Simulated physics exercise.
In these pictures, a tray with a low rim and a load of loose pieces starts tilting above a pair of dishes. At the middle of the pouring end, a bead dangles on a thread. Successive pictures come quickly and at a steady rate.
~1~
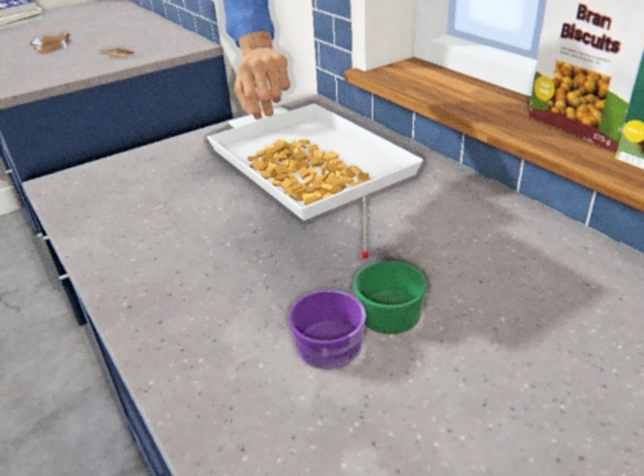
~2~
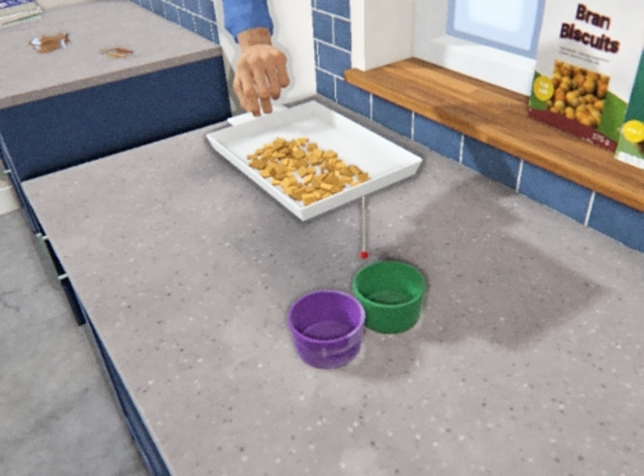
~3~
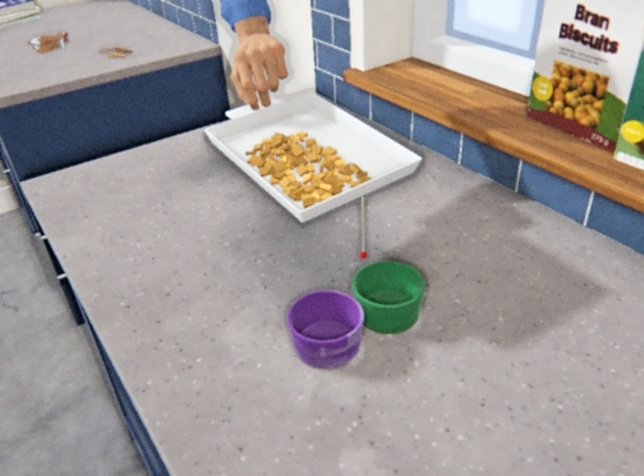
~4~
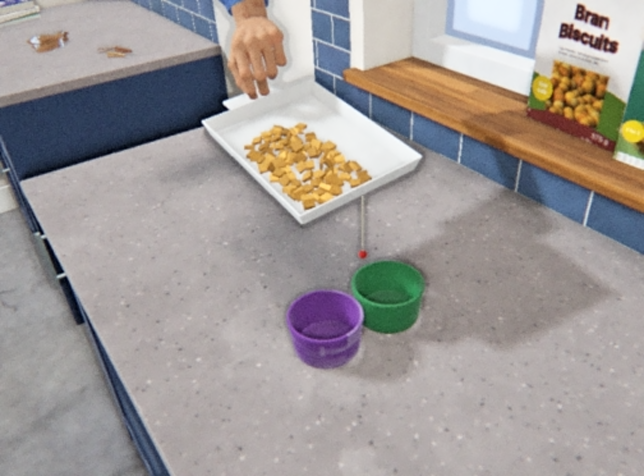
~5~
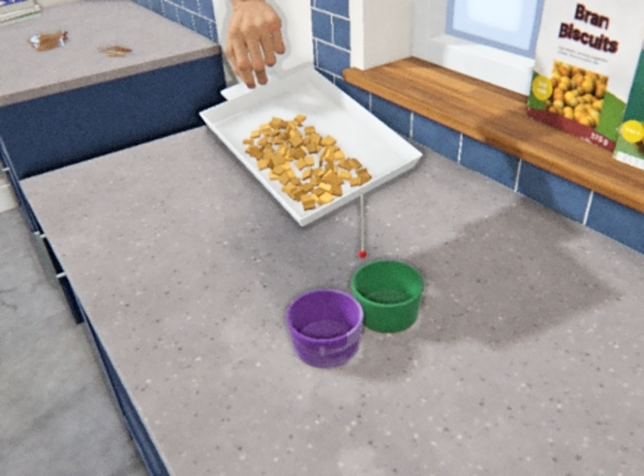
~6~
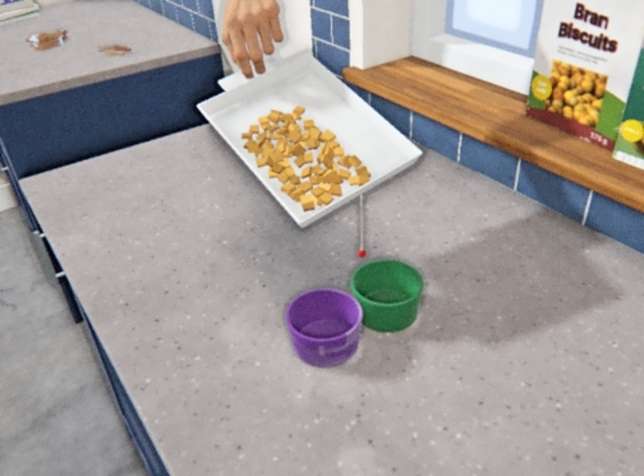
On a speckled kitchen counter, a hand above the back of a white tray of cereal squares lifted slightly as the tray gradually tilted toward its front left corner, above a purple dish and a green dish.
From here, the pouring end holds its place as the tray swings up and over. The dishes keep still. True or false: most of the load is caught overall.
False - less than half is caught.
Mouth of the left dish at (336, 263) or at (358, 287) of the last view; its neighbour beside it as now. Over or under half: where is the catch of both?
Taking the places in turn, it's shy of half and then shy of half.
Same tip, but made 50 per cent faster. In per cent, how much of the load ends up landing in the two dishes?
I'd put it near 40 per cent.
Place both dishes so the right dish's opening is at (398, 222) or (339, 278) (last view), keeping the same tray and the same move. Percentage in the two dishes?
Trial 1 0%, trial 2 80%.
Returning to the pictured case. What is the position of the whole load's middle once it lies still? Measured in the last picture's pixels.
The centre comes to rest close to (311, 320).
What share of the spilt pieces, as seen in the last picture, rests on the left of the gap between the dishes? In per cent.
Estimate: Roughly 100 %.
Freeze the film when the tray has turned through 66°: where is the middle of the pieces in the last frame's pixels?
The load is centred about (306, 184).
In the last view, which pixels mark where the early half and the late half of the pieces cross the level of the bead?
Roughly at (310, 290) first, and then at (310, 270).
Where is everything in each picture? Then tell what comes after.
In the first frame, corners of the pouring end (303, 204) and (415, 160), level; middle of the load (303, 165), cereal squares; left dish (349, 348); right dish (413, 314); bead on its thread (365, 255).
In the second frame, corners of the pouring end (302, 205) and (415, 159), level; middle of the load (302, 165).
In the third frame, corners of the pouring end (302, 207) and (414, 158), tipped barely, lowest at the left corner; middle of the load (301, 162).
In the fourth frame, corners of the pouring end (302, 211) and (414, 156), tipped a little, lowest at the left corner; middle of the load (300, 158).
In the fifth frame, corners of the pouring end (302, 214) and (415, 154), tipped a little, lowest at the left corner; middle of the load (300, 155).
In the sixth frame, corners of the pouring end (301, 216) and (415, 152), tipped clearly, lowest at the left corner; middle of the load (299, 151); left dish (346, 347); right dish (410, 312).
Just after the last frame, tray tipped steeply; every one on the tray.
A moment on, tray tipped past a quarter turn; about a tenth on the tray; roughly a third in the left dish; roughly a third outside both; roughly a quarter in the air.
Further on, tray tipped past a quarter turn; roughly a third in the left dish; roughly two thirds outside both.
When it is over, tray tipped past a quarter turn; roughly a third in the left dish; not one in the right dish; roughly two thirds outside both.
